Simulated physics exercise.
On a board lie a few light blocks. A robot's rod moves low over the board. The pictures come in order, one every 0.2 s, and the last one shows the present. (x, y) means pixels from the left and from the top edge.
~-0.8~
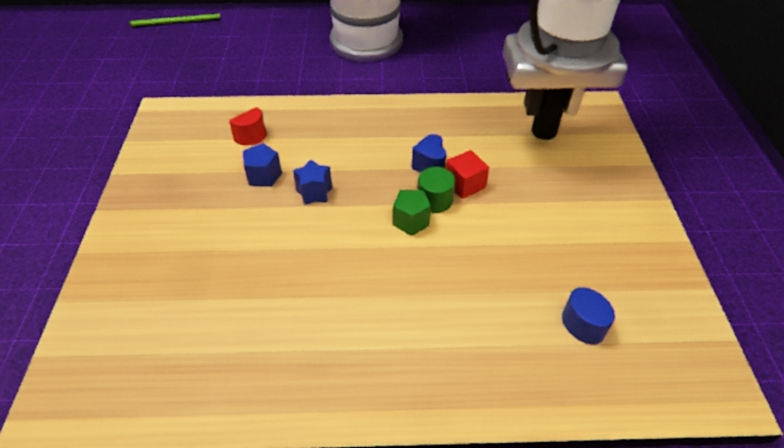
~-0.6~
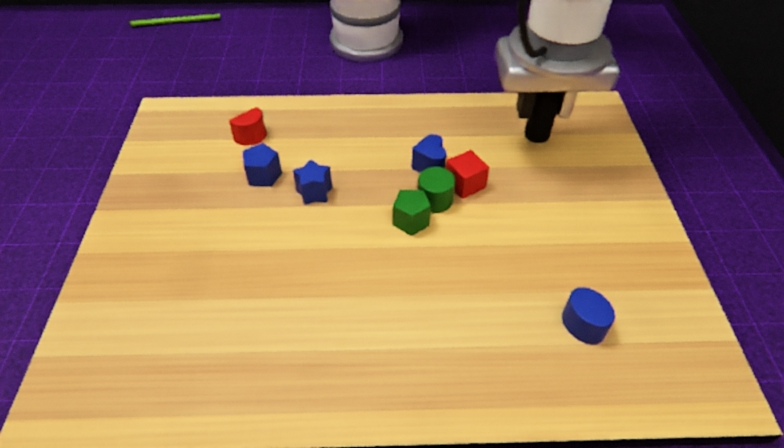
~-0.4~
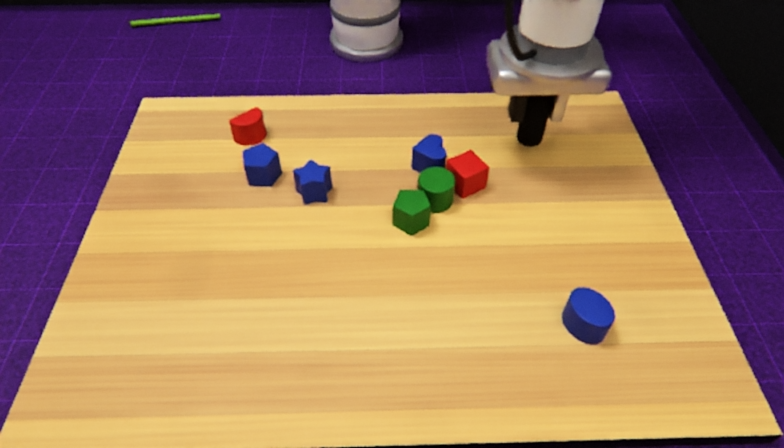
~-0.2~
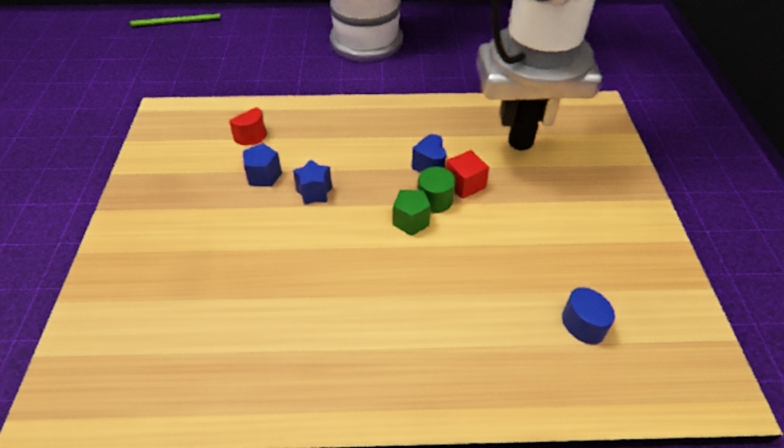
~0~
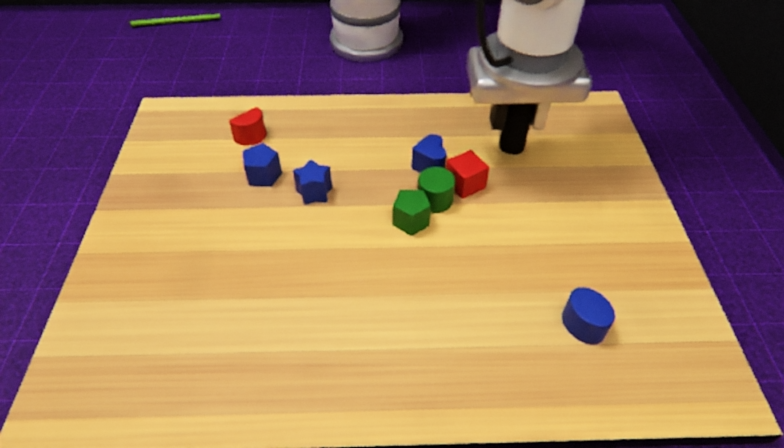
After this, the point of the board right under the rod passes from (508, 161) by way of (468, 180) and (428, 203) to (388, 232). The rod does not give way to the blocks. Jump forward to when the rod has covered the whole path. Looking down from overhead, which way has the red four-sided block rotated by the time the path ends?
It turns round clockwise.
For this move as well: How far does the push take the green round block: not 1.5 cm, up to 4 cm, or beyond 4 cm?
Moves over 4 cm.
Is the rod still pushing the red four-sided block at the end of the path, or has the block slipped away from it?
Expect to find it ahead of the rod.
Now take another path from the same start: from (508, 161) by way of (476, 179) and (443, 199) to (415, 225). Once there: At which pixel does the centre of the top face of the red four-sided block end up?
It will likely be found at (384, 203).
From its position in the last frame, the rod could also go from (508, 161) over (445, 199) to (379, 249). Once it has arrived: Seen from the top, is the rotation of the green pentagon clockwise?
No - that is not the case.
What follows on the original path. One third of the way, rod at (468, 167); green pentagon at (400, 209), turned 25° anticlockwise; green round block at (420, 187); red four-sided block at (450, 174).
Two thirds of the way, rod at (428, 190); green pentagon at (377, 231), turned 95° anticlockwise; green round block at (367, 204); red four-sided block at (401, 195), turned 15° clockwise.
At the end, rod at (387, 219); green pentagon at (366, 246), turned 155° anticlockwise; blue heart-shaped block in place; green round block at (318, 217); red four-sided block at (356, 220), turned 25° clockwise.
